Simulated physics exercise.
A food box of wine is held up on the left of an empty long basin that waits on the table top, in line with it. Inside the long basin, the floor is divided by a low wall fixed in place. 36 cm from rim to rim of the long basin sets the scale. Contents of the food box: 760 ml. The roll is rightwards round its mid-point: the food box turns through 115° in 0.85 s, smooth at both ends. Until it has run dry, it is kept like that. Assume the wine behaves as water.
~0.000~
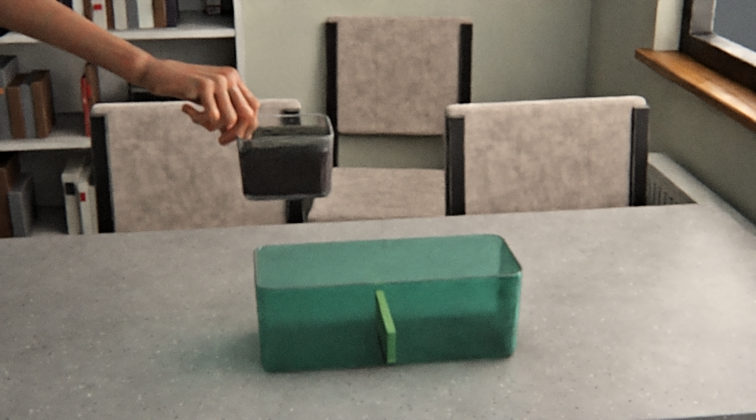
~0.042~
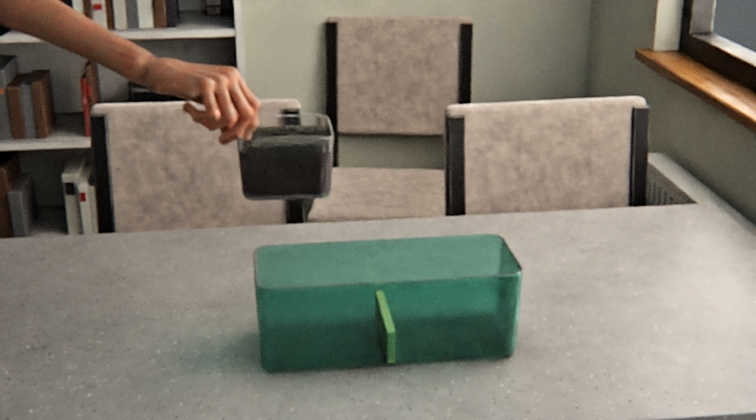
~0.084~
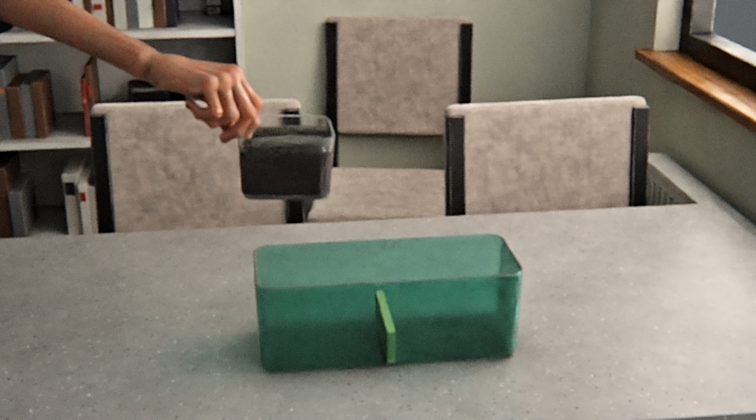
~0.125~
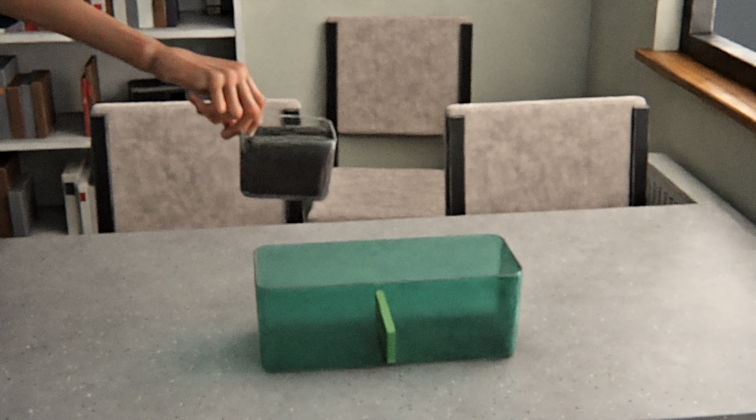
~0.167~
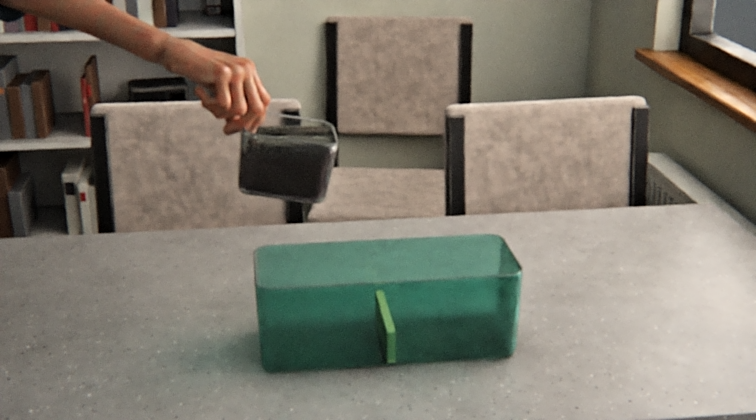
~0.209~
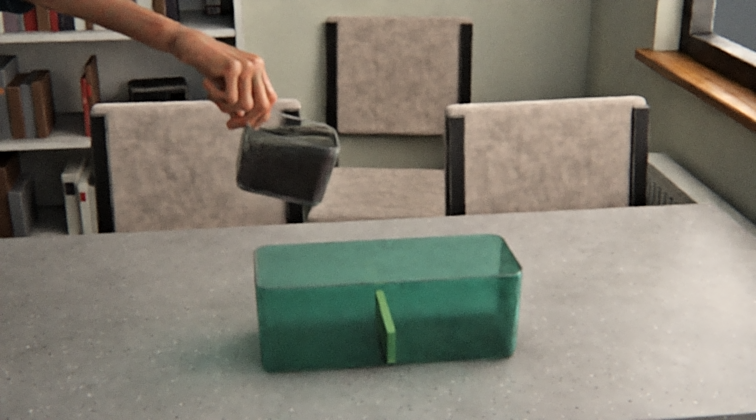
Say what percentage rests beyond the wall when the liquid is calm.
Roughly 60 per cent rests beyond the wall.
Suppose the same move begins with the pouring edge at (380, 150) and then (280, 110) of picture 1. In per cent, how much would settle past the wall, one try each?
Some 90 and 10 per cent, in that order.
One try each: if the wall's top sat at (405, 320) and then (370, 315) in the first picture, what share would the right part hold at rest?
Try 1: 30 %; try 2: 70 %.
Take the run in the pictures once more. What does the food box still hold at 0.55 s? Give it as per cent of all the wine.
Roughly 46 percent.
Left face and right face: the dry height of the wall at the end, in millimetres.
For the left, around 34 mm; for the right, around 28 mm.
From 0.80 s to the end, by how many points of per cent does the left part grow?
I'd say near 12 percent.
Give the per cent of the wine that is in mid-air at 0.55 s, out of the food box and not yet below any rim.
40 per cent.
After 0.55 s the tilt is 83° and 47 per cent is still to pour, 2 is left of the wall and 12 right of it.
After 0.80 s the tilt is 114° and 5 per cent is still to pour, 26 is left of the wall and 60 right of it.
After 1.07 s the tilt is 115° and 0 per cent is still to pour, 39 is left of the wall and 59 right of it.
After 1.35 s the tilt is 115° and 0 per cent is still to pour, 39 is left of the wall and 59 right of it.
In the end 39 per cent lies left of the wall, 60 right of it and 1 outside.
